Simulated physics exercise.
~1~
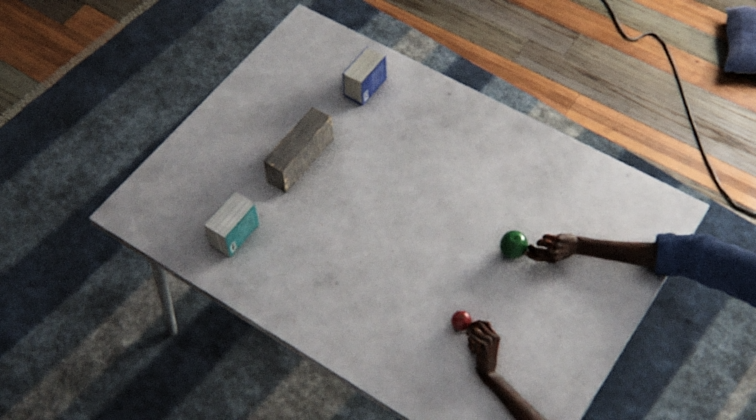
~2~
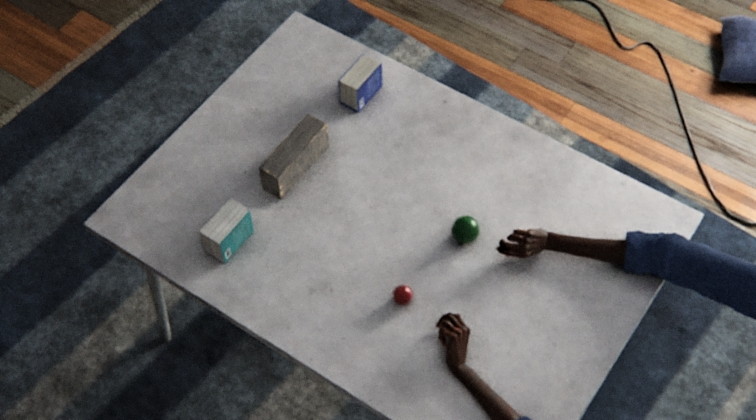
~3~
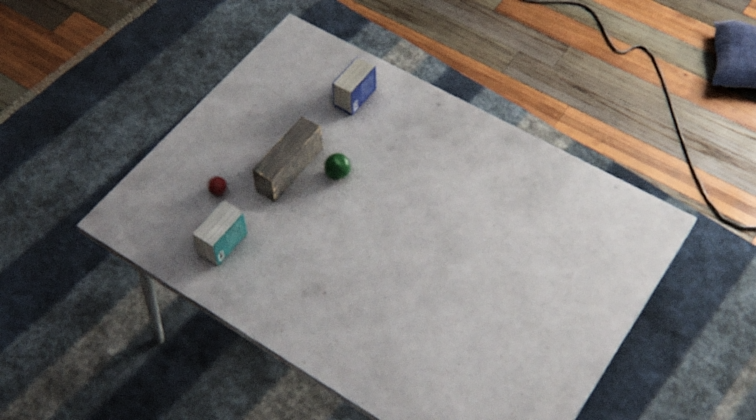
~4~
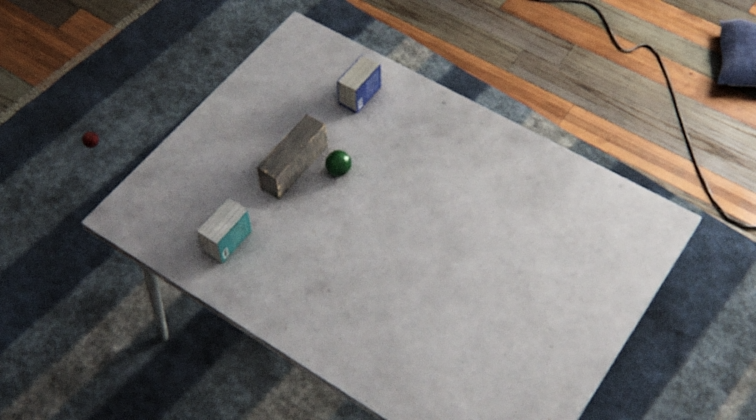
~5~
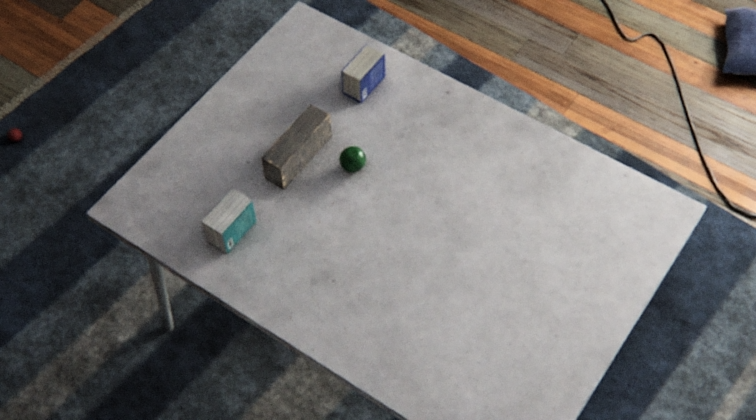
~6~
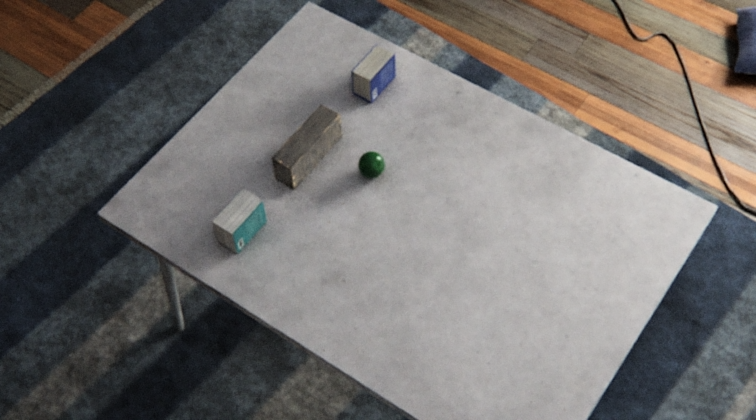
Two hands rolling balls across a table, the red one slipping between blocks and off the far edge, the green one rebounding.
